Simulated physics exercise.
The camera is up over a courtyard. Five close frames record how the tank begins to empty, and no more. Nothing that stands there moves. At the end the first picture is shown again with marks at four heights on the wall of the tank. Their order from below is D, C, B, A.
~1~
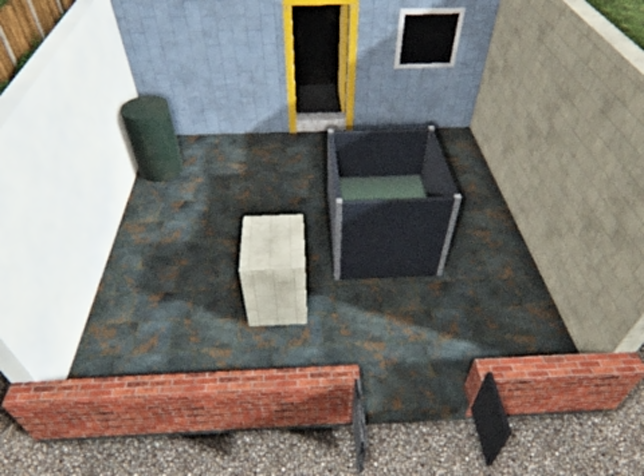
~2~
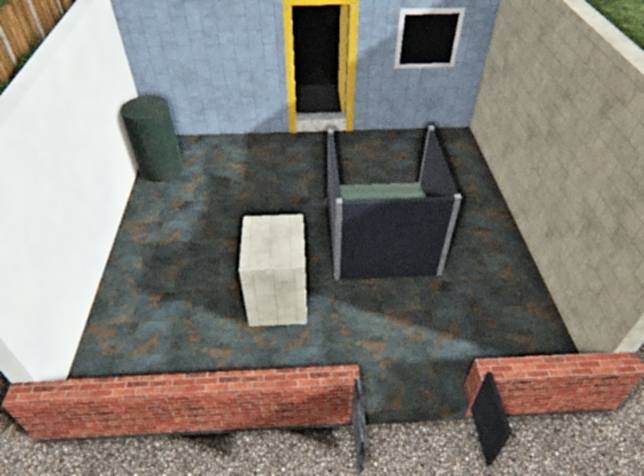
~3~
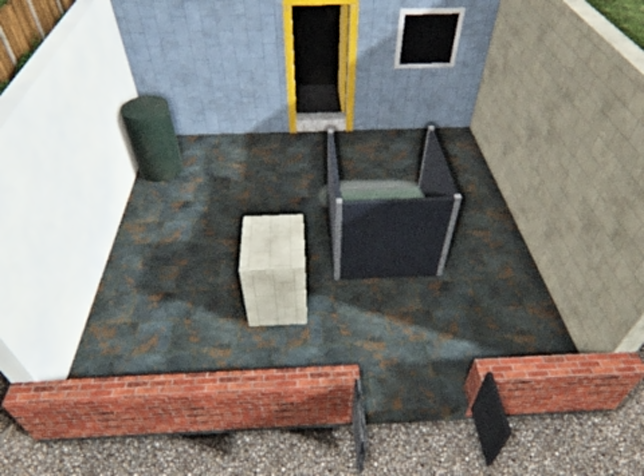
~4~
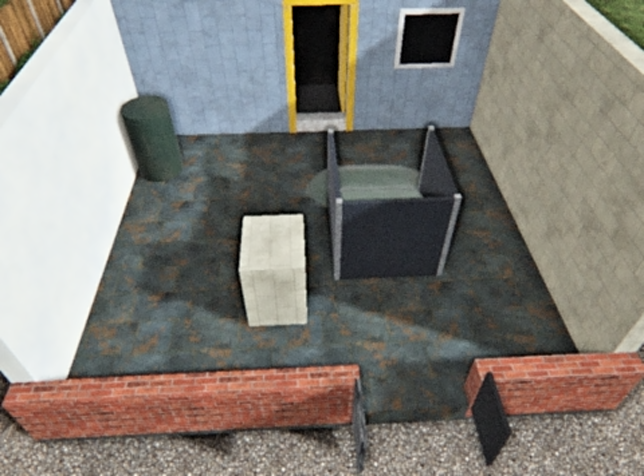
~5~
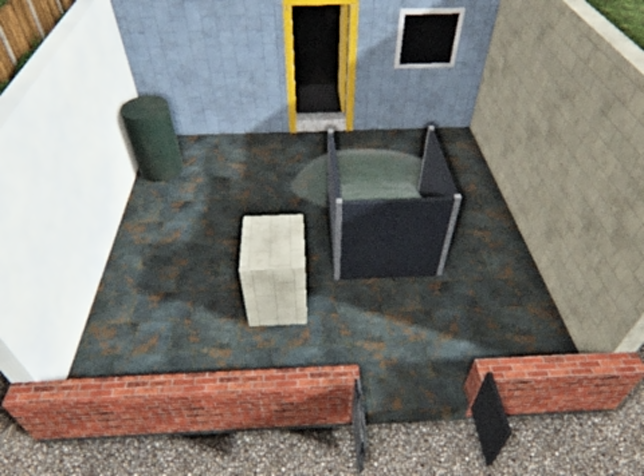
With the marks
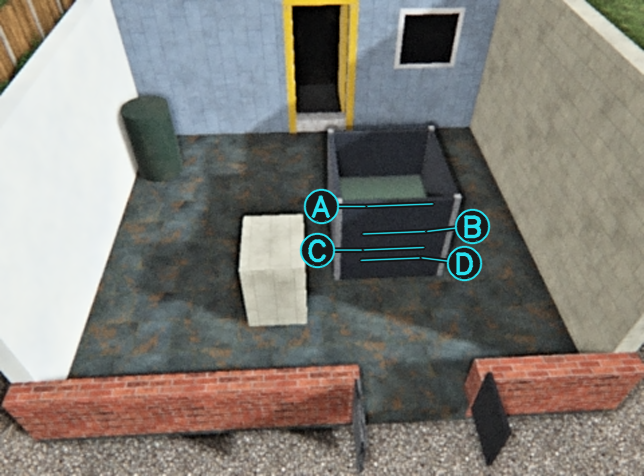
A walled courtyard with dark, rust-flecked paving is seen from above by a still camera. A yellow-framed doorway and a small window sit in the blue back wall, with a green cylinder at left, a pale block near the middle, a dark tank of greenish water right of centre, and low brick walls in front. The tank's back panel disappears, and the water spreads backward and leftward across the paving in a widening, rounded sheet.
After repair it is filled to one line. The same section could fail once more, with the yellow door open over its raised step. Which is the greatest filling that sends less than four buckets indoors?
The limit is C.
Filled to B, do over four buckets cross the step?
Yes, it does.
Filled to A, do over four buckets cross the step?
Yes, that goes wrong.
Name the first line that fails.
Here it is line B.
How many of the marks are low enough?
Two of the four.
In cyan, A at (399, 205); B at (395, 232); C at (392, 248); D at (391, 259); from the bottom up D, C, B, A.
With A, dozens of bucketfuls pour in.
With B, about 9 bucketfuls get in.
With C, a bucket or two gets in.
With D, nothing gets over.
